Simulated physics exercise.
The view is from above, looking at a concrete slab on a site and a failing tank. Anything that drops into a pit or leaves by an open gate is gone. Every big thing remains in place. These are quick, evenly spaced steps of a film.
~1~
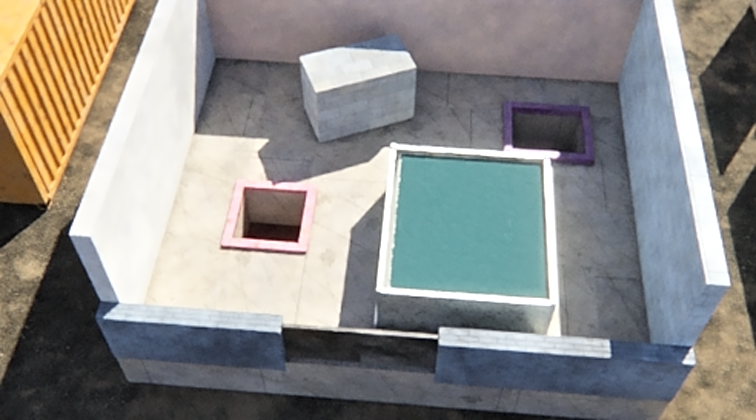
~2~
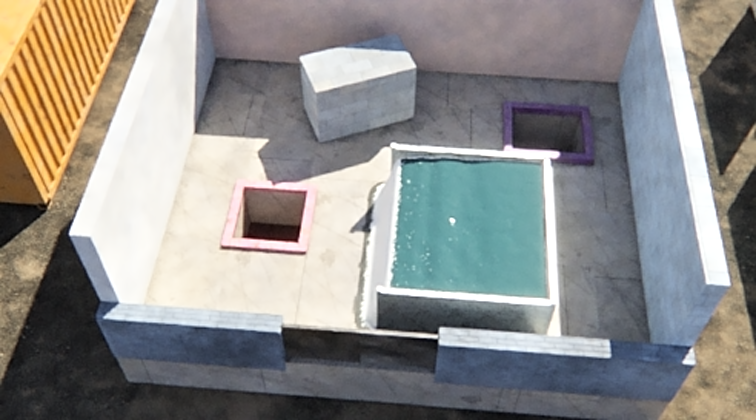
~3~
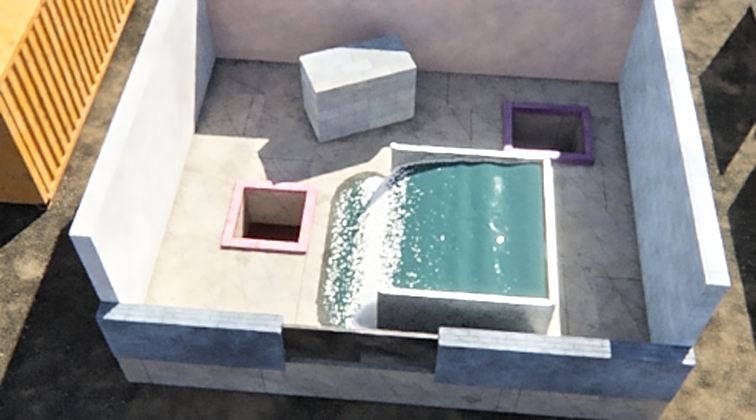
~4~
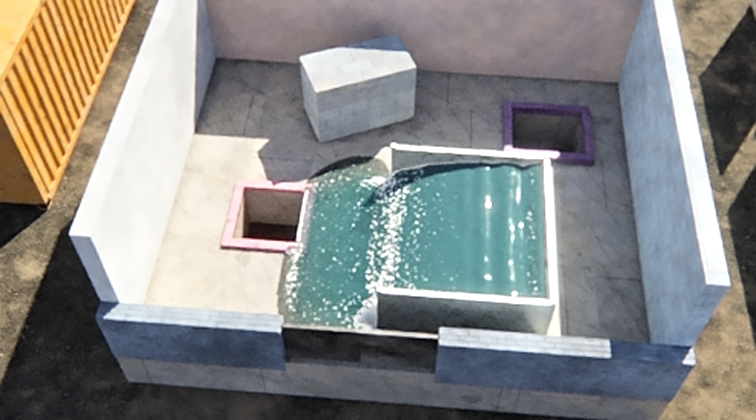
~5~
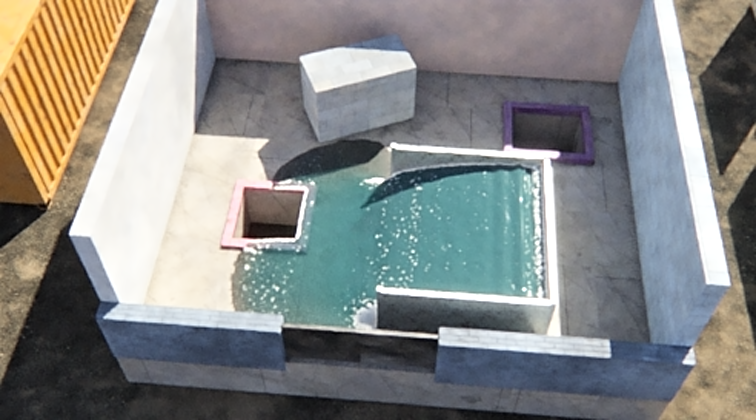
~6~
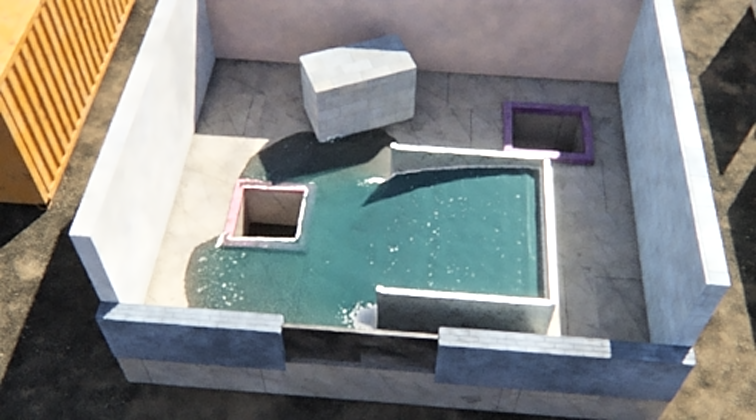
In this clip, the left side of an open tank on a walled concrete slab gives way, and teal water pours out leftward, spreading across the floor past a grey block and around a raised pink-rimmed square opening.
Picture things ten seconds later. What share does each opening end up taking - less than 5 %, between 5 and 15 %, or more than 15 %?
Result: The gate soaks up scarcely any - beneath five per cent; the purple pit soaks up scarcely any - beneath five per cent; the pink pit soaks up a great deal - past fifteen per cent.
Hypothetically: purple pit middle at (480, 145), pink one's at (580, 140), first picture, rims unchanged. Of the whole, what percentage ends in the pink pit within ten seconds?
Note: Pink pit, 10 percent.
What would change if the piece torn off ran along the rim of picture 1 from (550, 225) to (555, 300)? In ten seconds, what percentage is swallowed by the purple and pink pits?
Near enough: Purple 15 percent, pink 6 percent.
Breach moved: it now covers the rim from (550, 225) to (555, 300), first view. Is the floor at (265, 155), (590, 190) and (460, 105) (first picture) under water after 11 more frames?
Going point by point: Left unwetted, waterlogged, left unwetted.
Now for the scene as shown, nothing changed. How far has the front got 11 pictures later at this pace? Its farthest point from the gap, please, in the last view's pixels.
Roughly at (217, 58).
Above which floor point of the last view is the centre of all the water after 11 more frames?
Close to (314, 248).
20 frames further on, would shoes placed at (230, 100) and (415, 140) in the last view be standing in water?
Taking them as listed, one is inundated and the next is inundated.
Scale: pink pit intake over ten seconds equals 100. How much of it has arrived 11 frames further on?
My estimate: Close to 50 per cent.
A moment on, water covers 40 % of the floor; the gate 0 %, the purple pit 0 %, the pink pit 12 %.
Next, water covers 50 % of the floor; the gate 0 %, the purple pit 0 %, the pink pit 20 %.
Then, water covers 60 % of the floor; the gate 0 %, the purple pit 0 %, the pink pit 28 %.
Later, water covers 85 % of the floor; the gate 0 %, the purple pit 0 %, the pink pit 36 %.
In the end, water covers 95 % of the floor; the gate 0 %, the purple pit 1 %, the pink pit 42 %.
